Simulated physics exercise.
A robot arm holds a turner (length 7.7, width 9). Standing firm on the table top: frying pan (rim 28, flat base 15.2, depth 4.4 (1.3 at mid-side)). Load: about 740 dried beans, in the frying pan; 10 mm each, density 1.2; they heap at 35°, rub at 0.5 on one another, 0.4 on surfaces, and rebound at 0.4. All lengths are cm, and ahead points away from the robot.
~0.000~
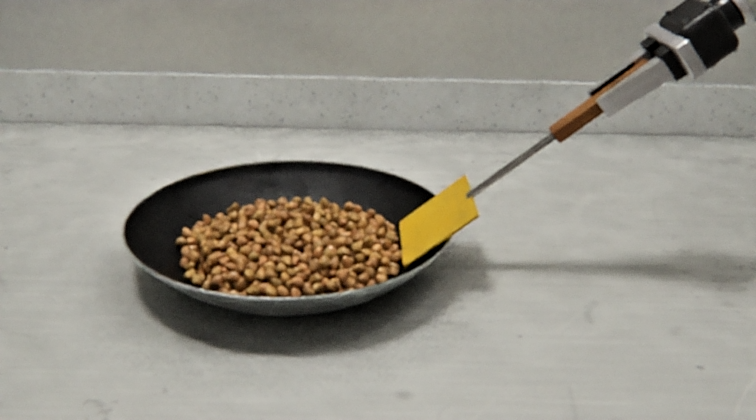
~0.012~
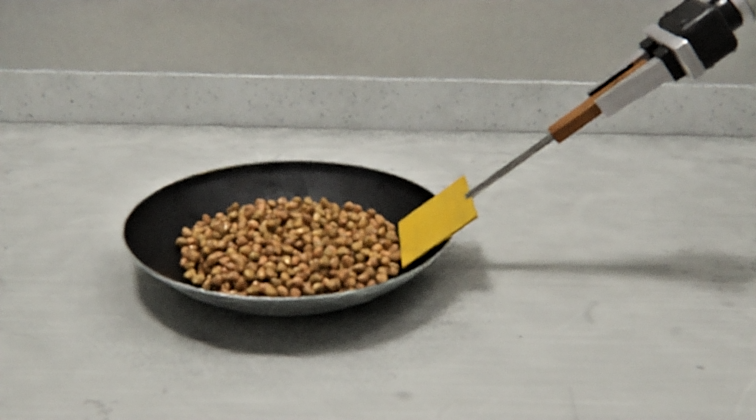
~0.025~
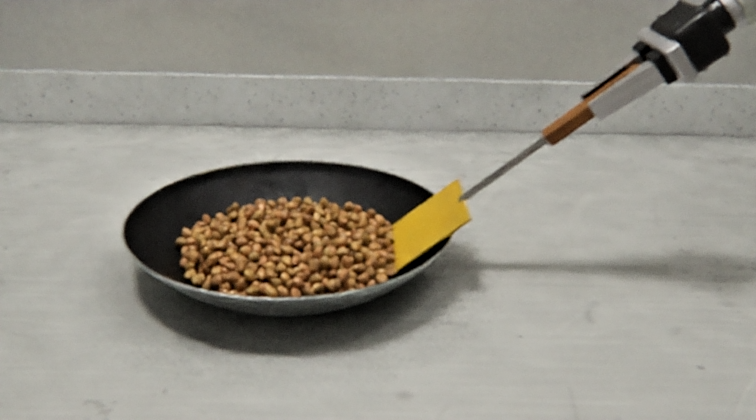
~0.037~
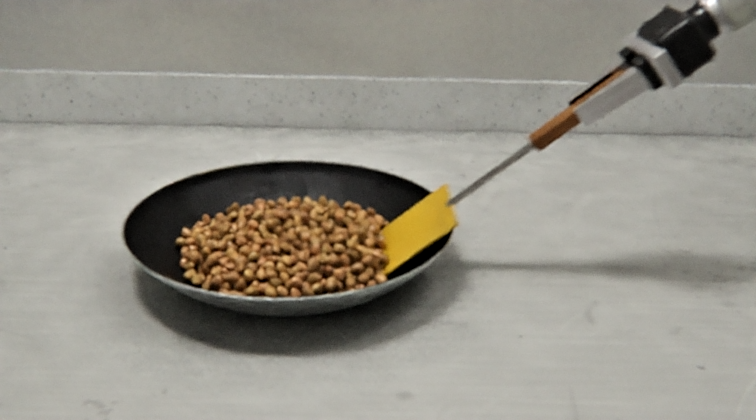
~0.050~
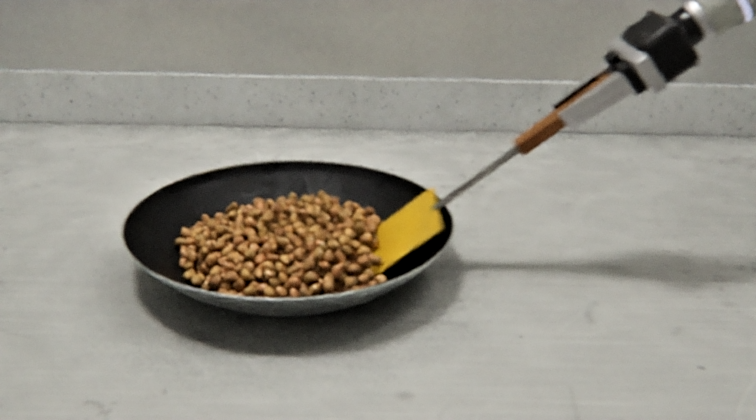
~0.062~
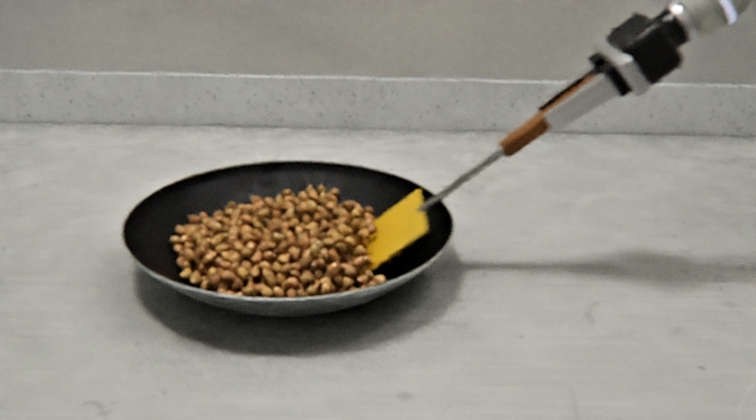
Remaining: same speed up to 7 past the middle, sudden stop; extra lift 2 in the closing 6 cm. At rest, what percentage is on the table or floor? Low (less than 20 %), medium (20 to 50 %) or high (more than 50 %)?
Answer: Low; less than 20 % of the dried beans finish on the table or floor.
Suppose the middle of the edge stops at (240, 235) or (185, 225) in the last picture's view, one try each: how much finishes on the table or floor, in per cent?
About 0 and 35 per cent.
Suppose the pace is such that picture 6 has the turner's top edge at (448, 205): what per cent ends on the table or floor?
Some 5 per cent.
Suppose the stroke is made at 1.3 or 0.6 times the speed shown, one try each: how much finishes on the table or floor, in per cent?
Some 25 and 0 per cent.
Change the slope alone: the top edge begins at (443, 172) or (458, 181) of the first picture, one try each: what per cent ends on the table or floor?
About 20 and 15 per cent.
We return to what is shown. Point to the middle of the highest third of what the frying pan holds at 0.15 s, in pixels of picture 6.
Around (243, 223).
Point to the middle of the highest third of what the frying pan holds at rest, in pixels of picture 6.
Around (184, 225).
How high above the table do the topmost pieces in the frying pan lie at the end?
About 5.5 cm.
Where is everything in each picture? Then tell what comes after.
In the first picture, turner top edge at (472, 194), sloping 40°; upper third of the load around (296, 239), from x 180 to 400, top at y 200; 739 in the frying pan.
In the second picture, turner top edge at (471, 195), sloping 40°; upper third of the load around (296, 239), from x 180 to 400, top at y 200.
In the third picture, turner top edge at (464, 198), sloping 40°; upper third of the load around (296, 239), from x 180 to 400, top at y 200.
In the fourth picture, turner top edge at (452, 203), sloping 40°; upper third of the load around (299, 239), from x 180 to 400, top at y 200.
In the fifth picture, turner top edge at (437, 207), sloping 40°; upper third of the load around (299, 234), from x 180 to 400, top at y 195.
In the sixth picture, turner top edge at (423, 208), sloping 40°; upper third of the load around (295, 231), from x 175 to 400, top at y 190; 739 in the frying pan.
By 0.10 s, sloping 40°, highest piece 5 above the table; 739 in the frying pan.
By 0.15 s, sloping 40°, highest piece 5 above the table; 739 in the frying pan.
By 0.37 s, sloping 40°, highest piece 6 above the table; 643 in the frying pan, 88 on the table or floor, 8 on the blade or in flight.
By 1.42 s, sloping 40°, highest piece 5 above the table; 641 in the frying pan, 98 on the table or floor.
Final count, 641 in the frying pan, 98 on the table or floor. That is 13 % on the table or floor.
